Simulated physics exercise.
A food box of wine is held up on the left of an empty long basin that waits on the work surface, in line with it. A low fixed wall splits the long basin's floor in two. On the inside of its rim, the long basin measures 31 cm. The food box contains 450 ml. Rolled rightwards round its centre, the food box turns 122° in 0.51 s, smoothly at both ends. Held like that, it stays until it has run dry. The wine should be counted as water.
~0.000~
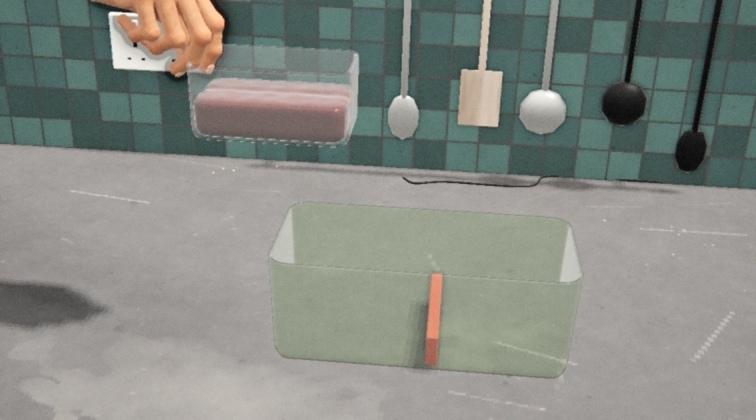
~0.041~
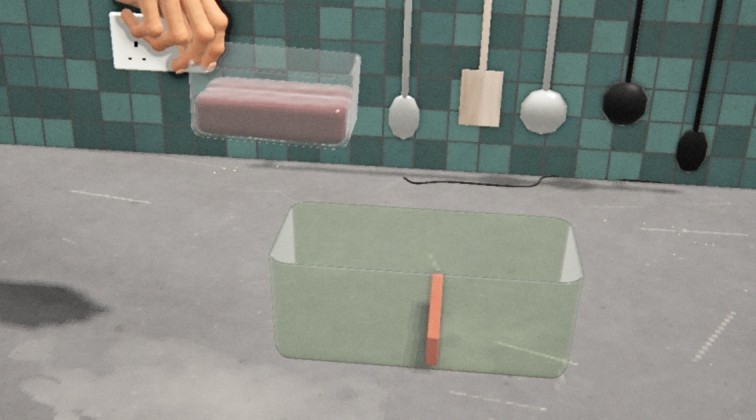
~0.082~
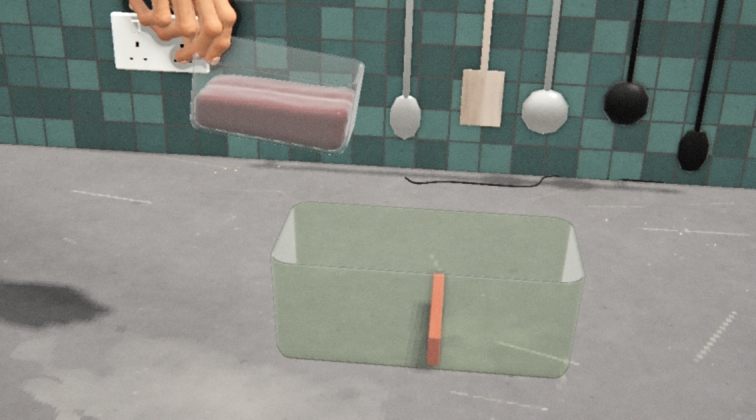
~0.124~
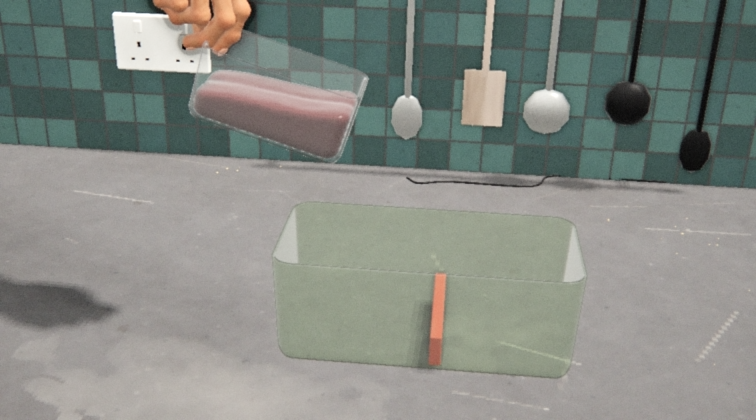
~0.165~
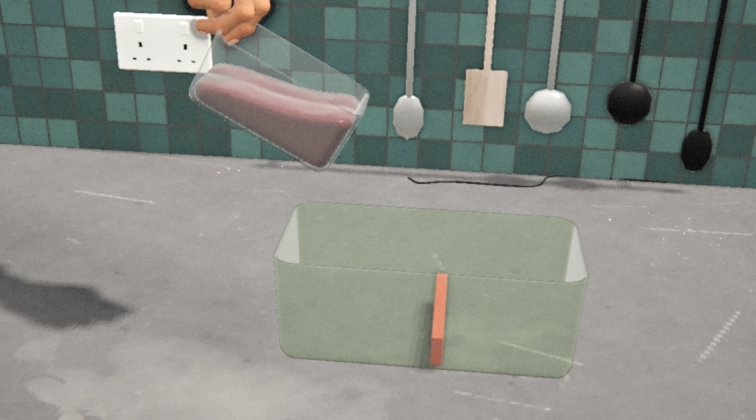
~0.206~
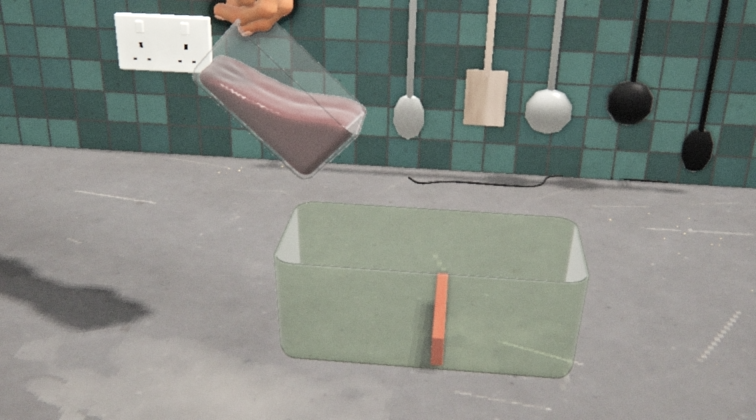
On a grey worktop against green tiles, a clear box of dark pink liquid, held above and left of an empty green basin with a red divider, tilted steadily rightwards as a hand moved right.
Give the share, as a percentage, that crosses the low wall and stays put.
Around 18 %.
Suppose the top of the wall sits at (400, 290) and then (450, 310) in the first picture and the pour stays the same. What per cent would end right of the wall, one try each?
The first gives near 15 per cent and the second near 20 per cent.
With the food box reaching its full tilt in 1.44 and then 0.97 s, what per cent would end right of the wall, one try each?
5 then 10 %.
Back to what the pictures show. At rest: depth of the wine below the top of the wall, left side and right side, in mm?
Measured: Left around 20 mm, right around 30 mm.
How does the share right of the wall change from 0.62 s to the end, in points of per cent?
The right part gains close to 12 per cent.
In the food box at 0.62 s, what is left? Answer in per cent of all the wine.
I reckon near 1 per cent still sits there.
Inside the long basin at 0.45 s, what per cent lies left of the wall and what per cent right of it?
Around 54 on the left and around 0 on the right.
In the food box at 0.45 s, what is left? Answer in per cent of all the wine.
Around 10 in a hundred.
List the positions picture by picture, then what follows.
Tilt 0°; pouring edge (353, 65); surface from (204, 87) to (352, 96); the long basin's rim runs from (280, 231) to (576, 251); the wall's top is at (435, 305), in the first picture.
Tilt 2°; pouring edge (355, 68); surface from (205, 87) to (352, 97), in the second picture.
Tilt 8°; pouring edge (359, 76); surface from (205, 84) to (354, 100), in the third picture.
Tilt 17°; pouring edge (363, 89); surface from (206, 80) to (356, 103), in the fourth picture.
Tilt 29°; pouring edge (364, 106); surface from (205, 72) to (359, 107), in the fifth picture.
Tilt 43°; pouring edge (360, 125); surface from (207, 62) to (358, 111); 1 per cent is over the edge, in the sixth picture.
After 0.45 s the tilt is 117° and 11 per cent is still to pour, 55 is left of the wall and 0 right of it.
After 0.62 s the tilt is 122° and 1 per cent is still to pour, 70 is left of the wall and 7 right of it.
After 0.81 s the tilt is 122° and 0 per cent is still to pour, 69 is left of the wall and 18 right of it.
After 1.01 s the tilt is 122° and 0 per cent is still to pour, 70 is left of the wall and 19 right of it.
In the end 70 per cent lies left of the wall, 18 right of it and 12 outside.
